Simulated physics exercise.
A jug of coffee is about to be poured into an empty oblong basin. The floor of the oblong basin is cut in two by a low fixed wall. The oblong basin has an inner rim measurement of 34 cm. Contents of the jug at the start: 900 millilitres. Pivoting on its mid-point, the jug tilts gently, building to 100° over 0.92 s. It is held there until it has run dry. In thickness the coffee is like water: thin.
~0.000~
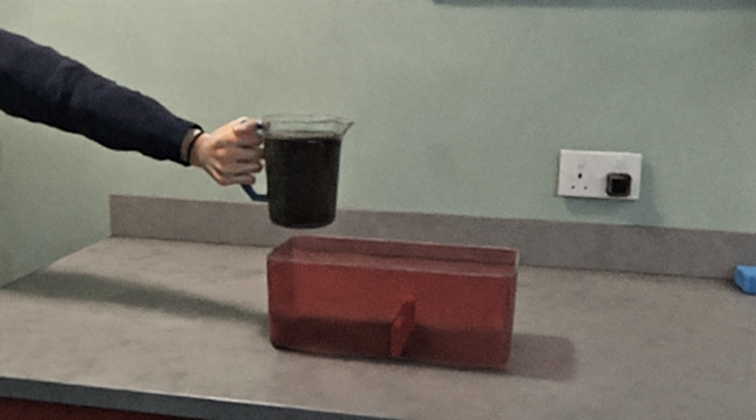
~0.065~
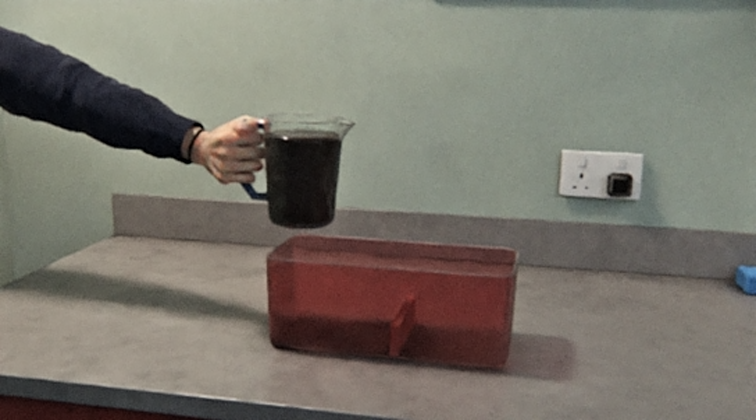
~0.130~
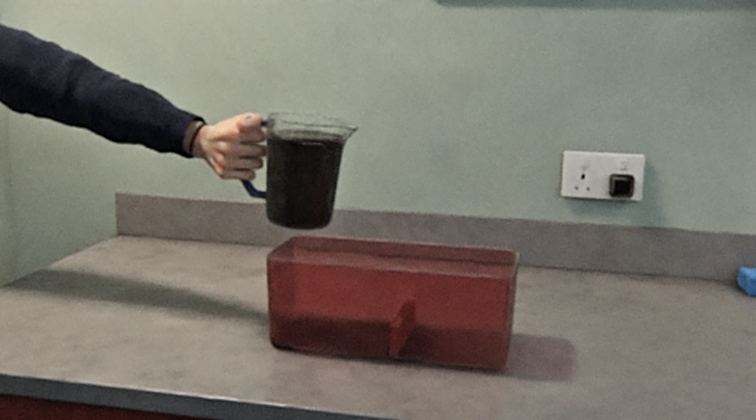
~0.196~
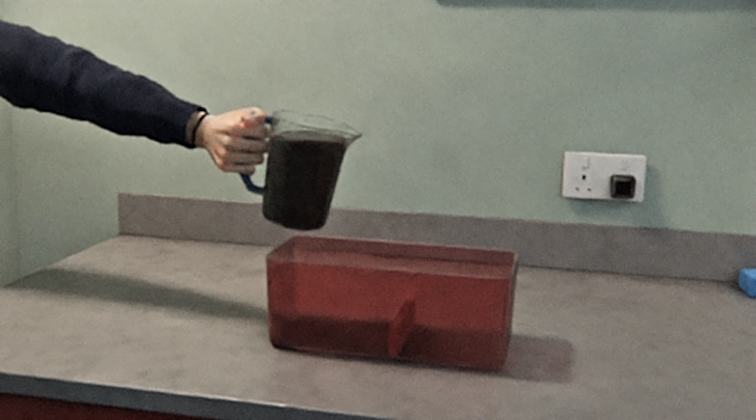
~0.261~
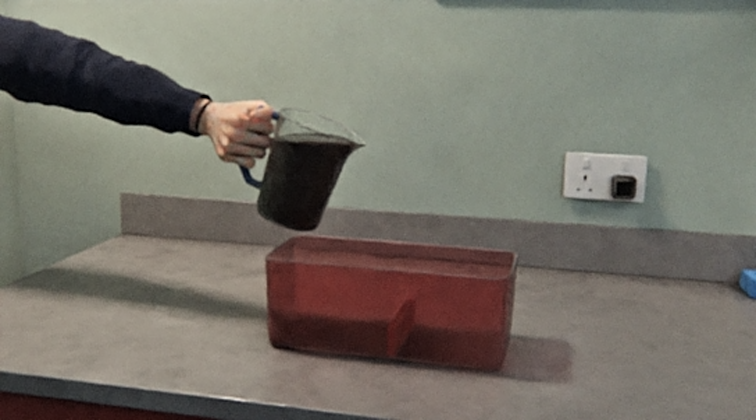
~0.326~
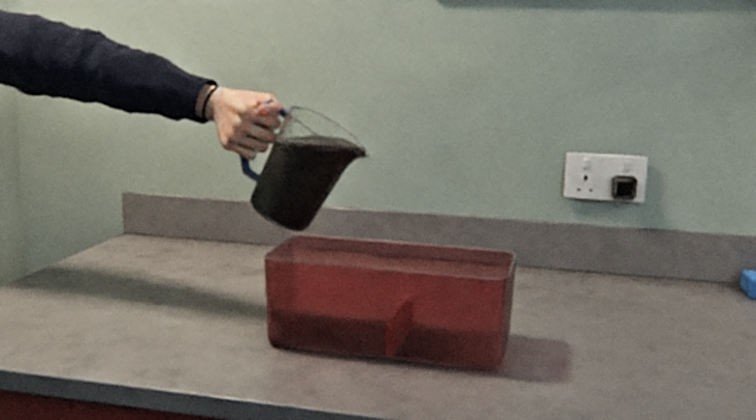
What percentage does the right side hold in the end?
About 52 per cent.
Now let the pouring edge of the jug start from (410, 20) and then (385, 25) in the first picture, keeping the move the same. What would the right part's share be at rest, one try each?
Try 1: 55 %; try 2: 90 %.
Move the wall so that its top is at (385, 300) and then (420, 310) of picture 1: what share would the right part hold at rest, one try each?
Roughly 90 per cent, then 10 per cent.
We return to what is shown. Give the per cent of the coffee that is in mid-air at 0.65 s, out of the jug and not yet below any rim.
Roughly 16 percent.
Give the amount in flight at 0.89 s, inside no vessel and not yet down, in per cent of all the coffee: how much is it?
12 per cent or so.
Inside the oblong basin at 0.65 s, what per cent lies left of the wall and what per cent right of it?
Some 2 per cent left and 12 right.
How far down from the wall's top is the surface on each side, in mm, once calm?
Roughly 24 mm on the left side and roughly 20 mm on the right.
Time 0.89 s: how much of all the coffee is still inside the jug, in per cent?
Roughly 26 per cent.
After 0.65 s the tilt is 81° and 71 per cent is still to pour, 2 is left of the wall and 12 right of it.
After 0.89 s the tilt is 100° and 27 per cent is still to pour, 23 is left of the wall and 38 right of it.
After 1.15 s the tilt is 100° and 5 per cent is still to pour, 41 is left of the wall and 51 right of it.
After 1.42 s the tilt is 100° and 1 per cent is still to pour, 47 is left of the wall and 52 right of it.
In the end 48 per cent lies left of the wall, 52 right of it and 0 outside.
